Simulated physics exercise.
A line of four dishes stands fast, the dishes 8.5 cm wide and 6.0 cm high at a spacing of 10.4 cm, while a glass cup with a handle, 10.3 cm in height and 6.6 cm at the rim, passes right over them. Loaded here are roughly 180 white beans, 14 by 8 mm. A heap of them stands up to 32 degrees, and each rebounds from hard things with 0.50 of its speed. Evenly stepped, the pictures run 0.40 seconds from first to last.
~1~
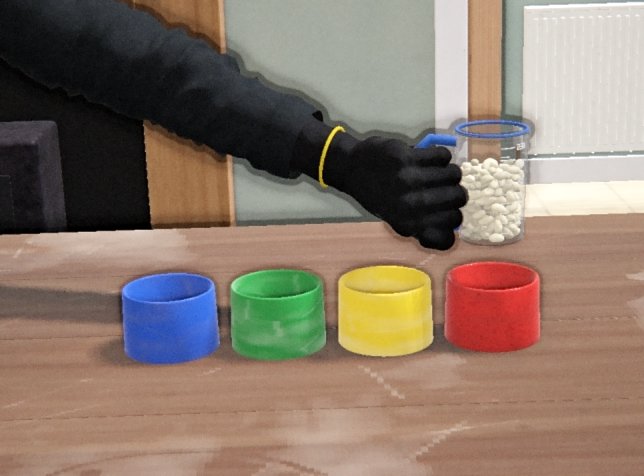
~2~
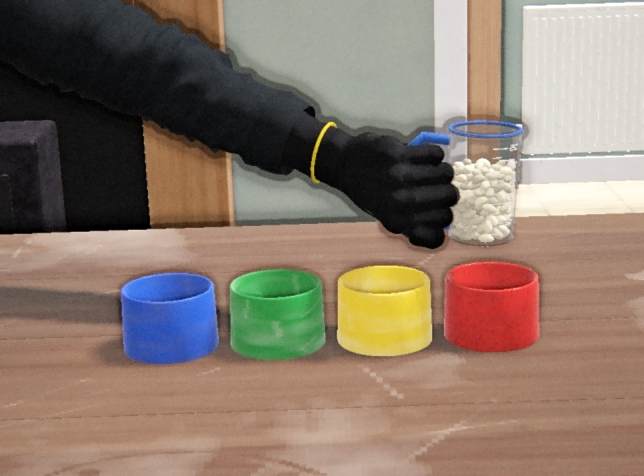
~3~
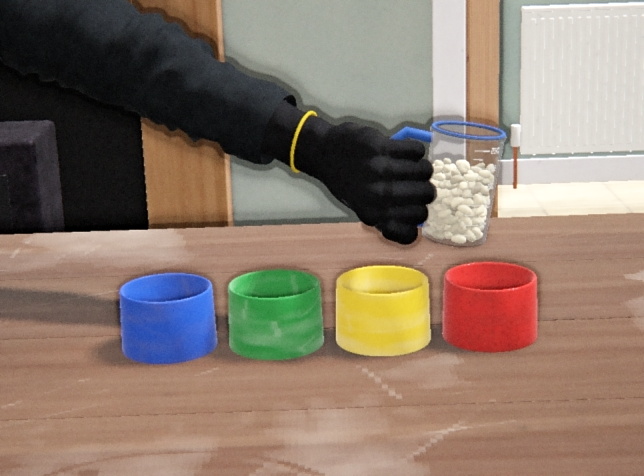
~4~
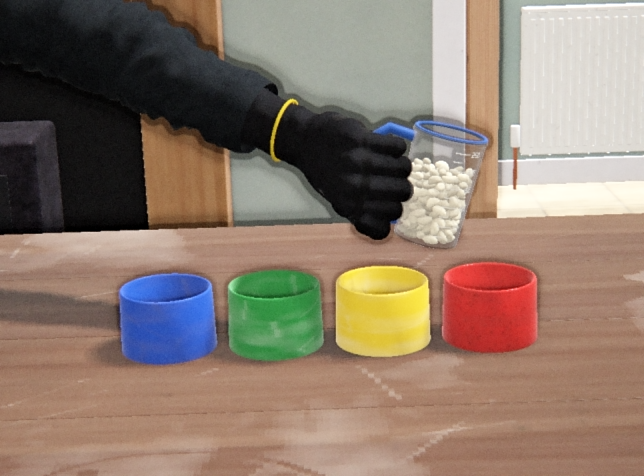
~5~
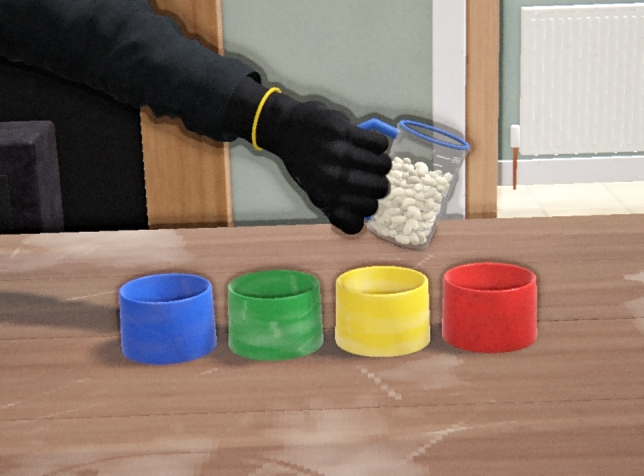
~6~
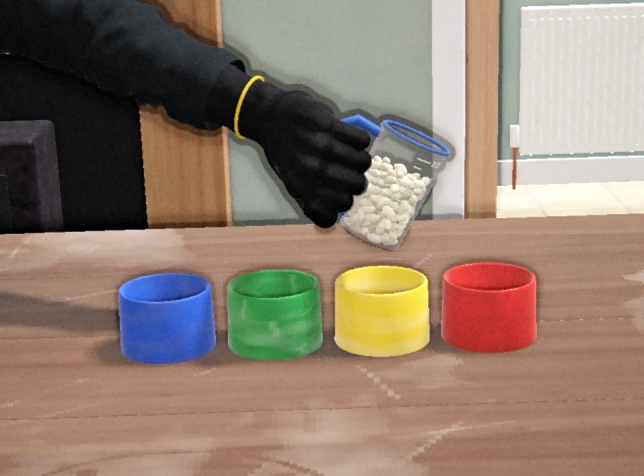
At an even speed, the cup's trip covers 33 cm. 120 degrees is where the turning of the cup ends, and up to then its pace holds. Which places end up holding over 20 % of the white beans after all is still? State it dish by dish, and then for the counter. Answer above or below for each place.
Red dish: Below, blue dish: Above, green dish: Below, yellow dish: Below, counter: Above.
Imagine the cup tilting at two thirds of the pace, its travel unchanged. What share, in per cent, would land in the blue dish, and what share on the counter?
In that case you'd see blue at 40 and the counter at 50.
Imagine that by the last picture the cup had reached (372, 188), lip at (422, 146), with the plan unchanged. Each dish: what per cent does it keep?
The red dish keeps 0, the blue dish 40, the green dish 10 and the yellow dish 0.
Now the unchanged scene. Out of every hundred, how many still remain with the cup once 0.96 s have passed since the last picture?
Somewhere near 100 per cent of the load.
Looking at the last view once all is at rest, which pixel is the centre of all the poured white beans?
Look around (198, 337) in the last picture.
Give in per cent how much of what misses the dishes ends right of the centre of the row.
Share on that side: Roughly 0 %.
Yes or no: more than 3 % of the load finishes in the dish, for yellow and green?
For yellow, it does not; for green, it does.
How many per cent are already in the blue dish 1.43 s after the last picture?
By that moment it's near 40 percent.
Then, 0.58 s after the last picture, tilt 71 degrees; cup holds 100 %.
Then, 0.96 s after the last picture, tilt 100 degrees; cup holds 100 %.
Then, 1.43 s after the last picture, tilt 120 degrees; cup holds 25 %, blue 40 %, green 5 %.
In the end, red 0 %, blue 40 %, green 5 %, yellow 0 %, counter 50 %.
